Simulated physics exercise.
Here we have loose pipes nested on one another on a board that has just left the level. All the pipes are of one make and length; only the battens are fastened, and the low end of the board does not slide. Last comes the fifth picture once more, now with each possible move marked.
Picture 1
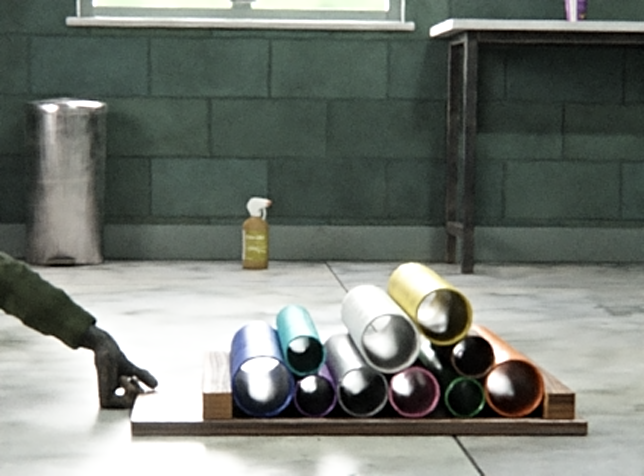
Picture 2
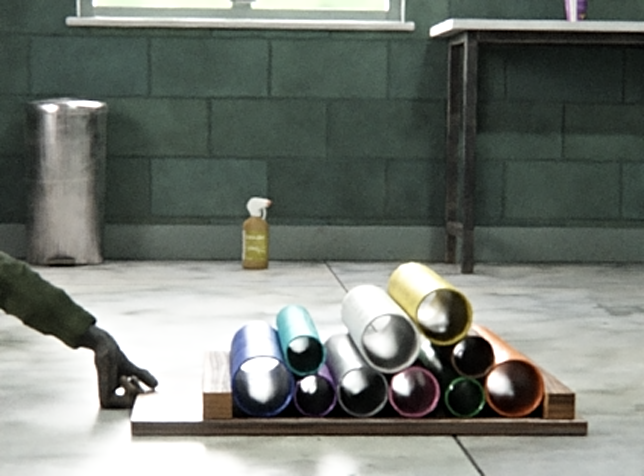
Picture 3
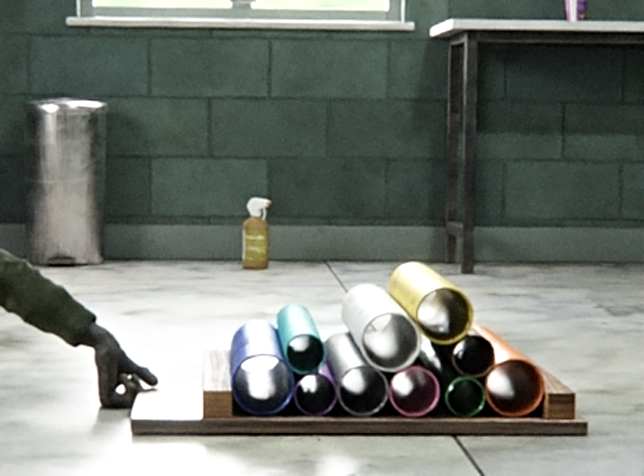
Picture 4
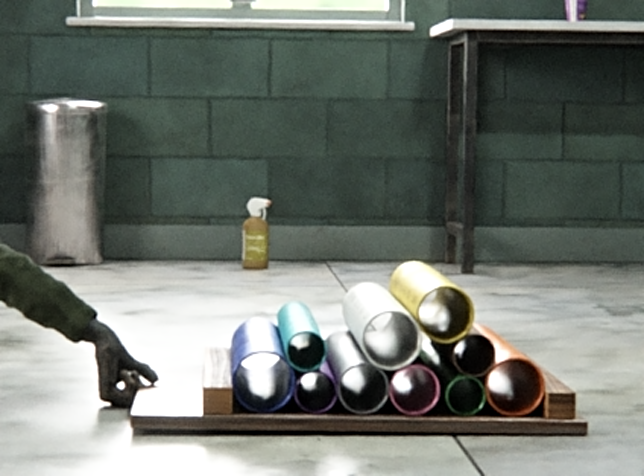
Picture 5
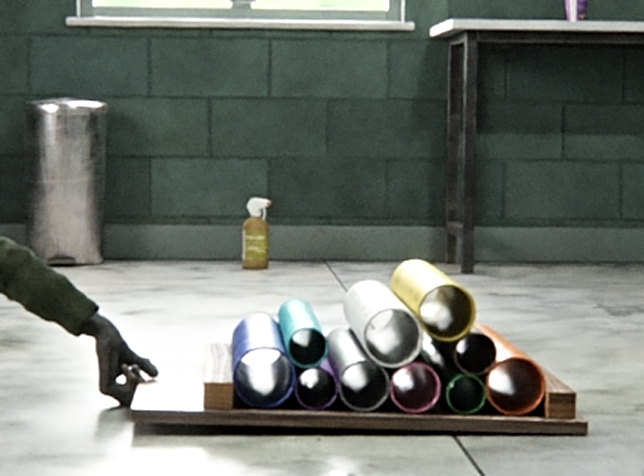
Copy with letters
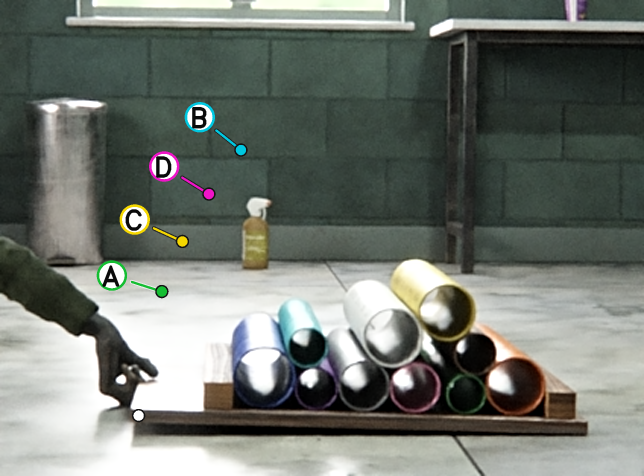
At first, a hand at the left rests its fingers at the end of a board on the floor, where colourful pipes lie stacked between two wooden battens. Then the fingers raise the left end very slightly, and the pipes barely move, keeping their stacked arrangement.
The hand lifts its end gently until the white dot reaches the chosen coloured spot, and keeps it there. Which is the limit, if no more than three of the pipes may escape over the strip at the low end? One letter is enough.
At most to B.
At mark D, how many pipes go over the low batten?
At D the number is one.
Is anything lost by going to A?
No.
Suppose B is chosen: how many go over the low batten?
The count is one.
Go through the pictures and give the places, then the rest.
The first frame shows brown pipe (474, 356); turquoise pipe (305, 355); white pipe (390, 342).
The second frame shows white pipe (391, 342); yellow pipe (444, 315).
The third frame shows board (349, 388); blue pipe (264, 385); purple pipe (316, 395); brown pipe (474, 356).
The fourth frame shows board (349, 386); blue pipe (264, 382); purple pipe (316, 392).
The fifth frame shows board (350, 383); blue pipe (265, 377); purple pipe (317, 388).
On the marked copy, A at (162, 291); B at (241, 150); C at (183, 242); D at (209, 194); the white dot at (138, 415).
Taking B. A third of the way, board at 20°.
Two thirds of the way, board at 38°.
When it is over, board at 38°, one over the low batten (yellow).
As for the rest, A none over the low batten; C none over the low batten; D one over the low batten (yellow).
